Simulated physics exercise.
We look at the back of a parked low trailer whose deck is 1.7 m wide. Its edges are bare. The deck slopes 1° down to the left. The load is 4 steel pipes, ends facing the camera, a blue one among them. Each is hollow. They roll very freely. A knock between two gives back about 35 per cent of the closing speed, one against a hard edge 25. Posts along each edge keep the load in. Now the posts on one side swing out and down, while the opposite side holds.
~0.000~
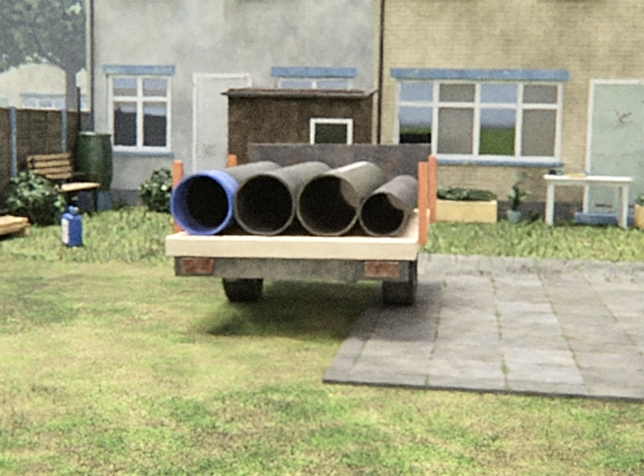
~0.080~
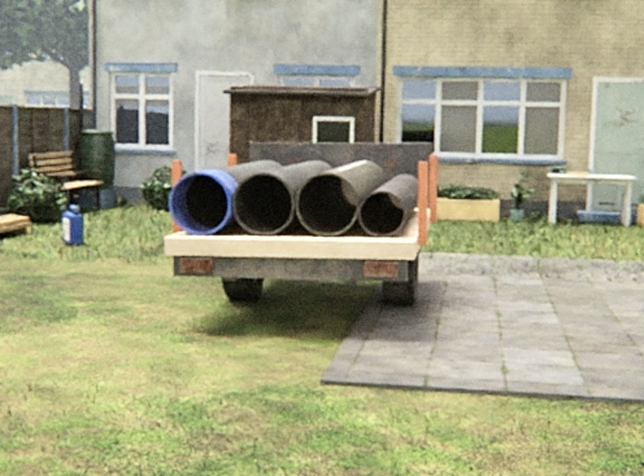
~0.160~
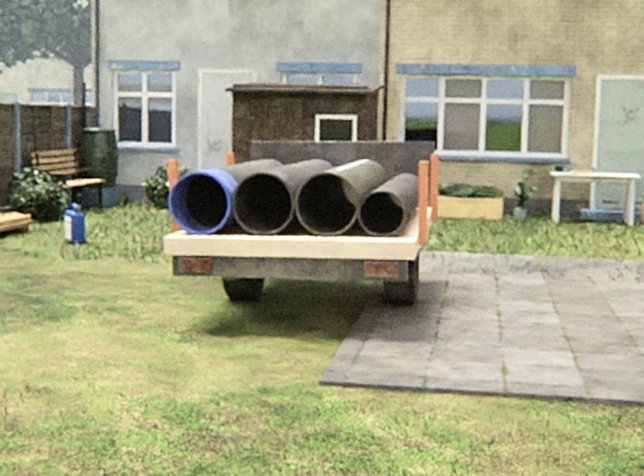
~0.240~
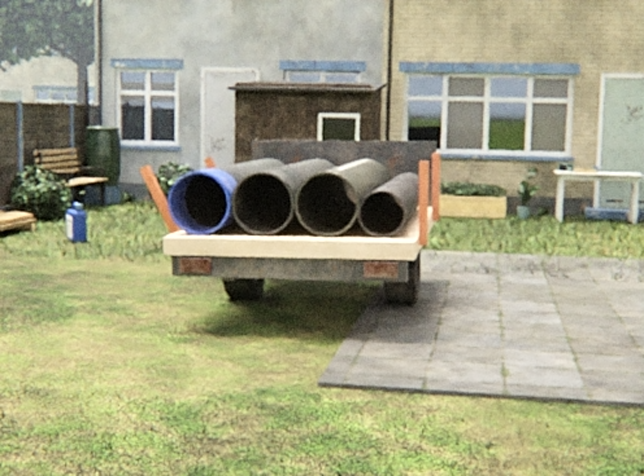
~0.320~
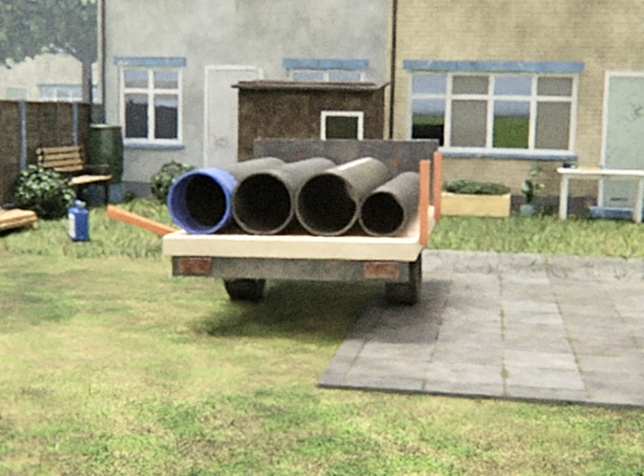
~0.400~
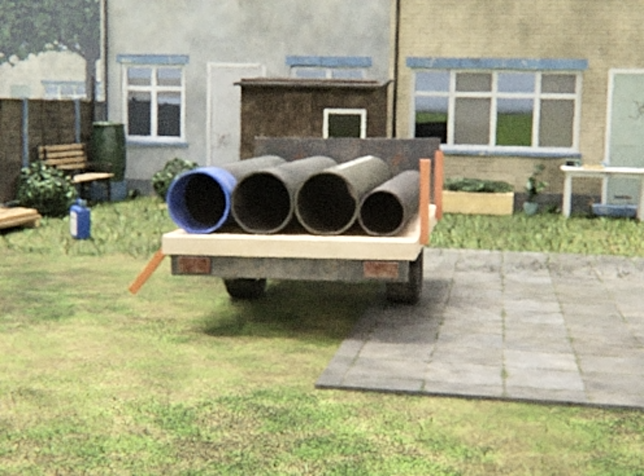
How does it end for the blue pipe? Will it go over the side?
The blue pipe ends on the ground.
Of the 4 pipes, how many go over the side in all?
In all, 4.
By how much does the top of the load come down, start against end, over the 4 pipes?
Some 70 cm lower.
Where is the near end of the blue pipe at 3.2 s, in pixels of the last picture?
Around (161, 202).
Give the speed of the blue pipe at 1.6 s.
Roughly 0.1 m/s.
By 1.6 s, blue is on the deck, 15 cm from the left edge, rolling left; 0 gone from the deck.
By 3.2 s, blue is dropping off the left side; 1 gone from the deck.
Finally (8.6 s), blue is on the ground to the left; 4 gone from the deck.
